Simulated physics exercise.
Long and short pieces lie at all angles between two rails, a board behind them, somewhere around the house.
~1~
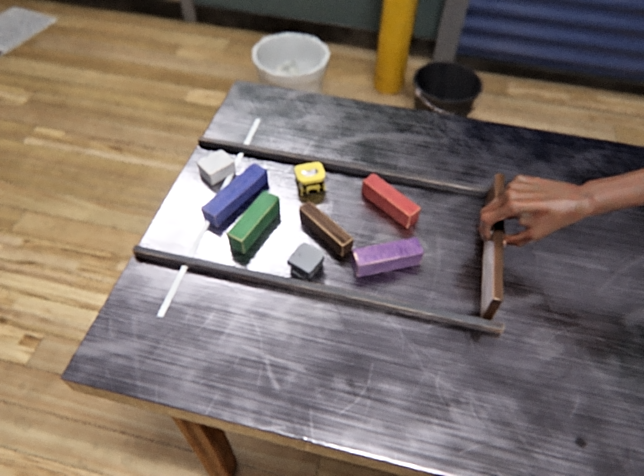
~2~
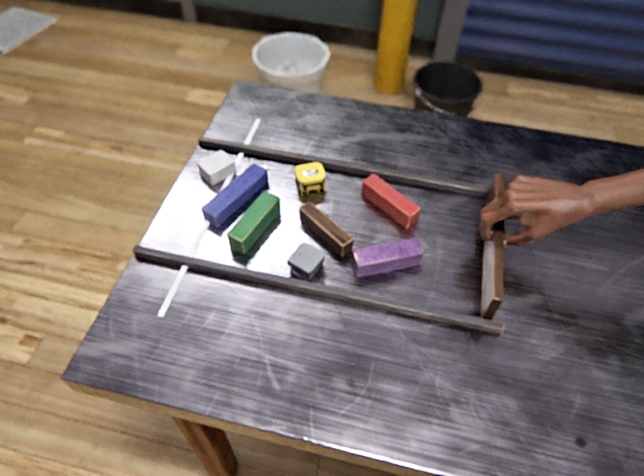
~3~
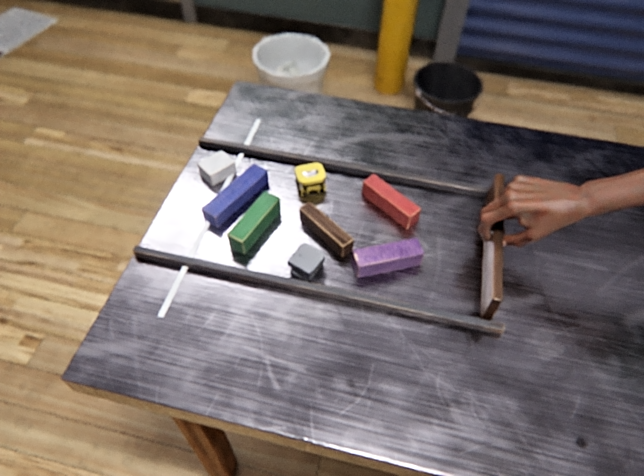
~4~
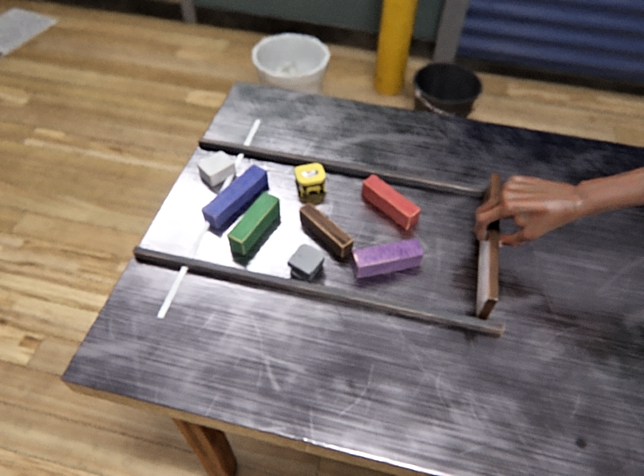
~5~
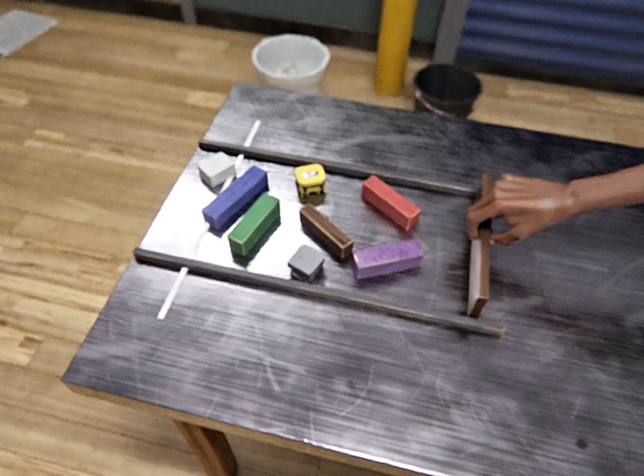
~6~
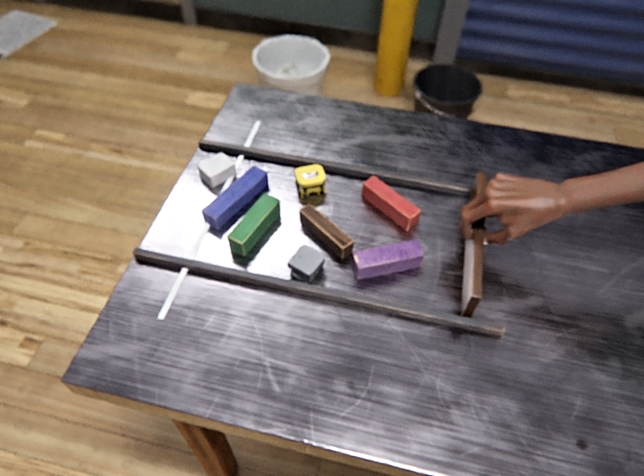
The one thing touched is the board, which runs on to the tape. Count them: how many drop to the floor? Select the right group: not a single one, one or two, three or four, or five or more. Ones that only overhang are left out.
The ones that fall? One or two of them, I think.
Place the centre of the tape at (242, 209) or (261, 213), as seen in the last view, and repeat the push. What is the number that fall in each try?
Ending up on the floor: First try 0, second try 0.
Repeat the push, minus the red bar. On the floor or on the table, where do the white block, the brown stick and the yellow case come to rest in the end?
The white block comes off; the brown stick stays put; the yellow case stays put.
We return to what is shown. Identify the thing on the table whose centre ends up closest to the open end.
The green bar is it.
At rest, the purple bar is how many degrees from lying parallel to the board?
I'd say it's about 0° out of line.
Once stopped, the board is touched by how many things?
In contact: 2.
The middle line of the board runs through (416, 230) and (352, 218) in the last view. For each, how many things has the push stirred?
At the first place 2, at the second 4.
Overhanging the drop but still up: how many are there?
1 is the number.
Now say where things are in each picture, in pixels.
White block (217, 167); blue bar (236, 194); green bar (255, 221); board (493, 243); tape (217, 202), in the first frame.
Blue bar (236, 194); grey case (307, 262), in the second frame.
Green bar (255, 222); purple bar (387, 258), in the third frame.
White block (217, 168); brown stick (325, 229), in the fourth frame.
Blue bar (236, 196); board (481, 242), in the fifth frame.
White block (217, 170); blue bar (236, 196); green bar (255, 224); board (474, 241); tape (218, 204), in the sixth frame.
Soon after, none off yet; white block at rest near (217, 170); blue bar at rest near (236, 196); green bar at rest near (255, 224).
Then, none off yet; white block at rest near (217, 170); blue bar at rest near (236, 196); green bar moving near (247, 220).
Further on, none off yet; white block moved about its own width near (195, 164); blue bar moved a little near (201, 183); green bar moved about its own width near (198, 212).
At rest, the number that fall off is one or two; fallen, blue bar and white block.
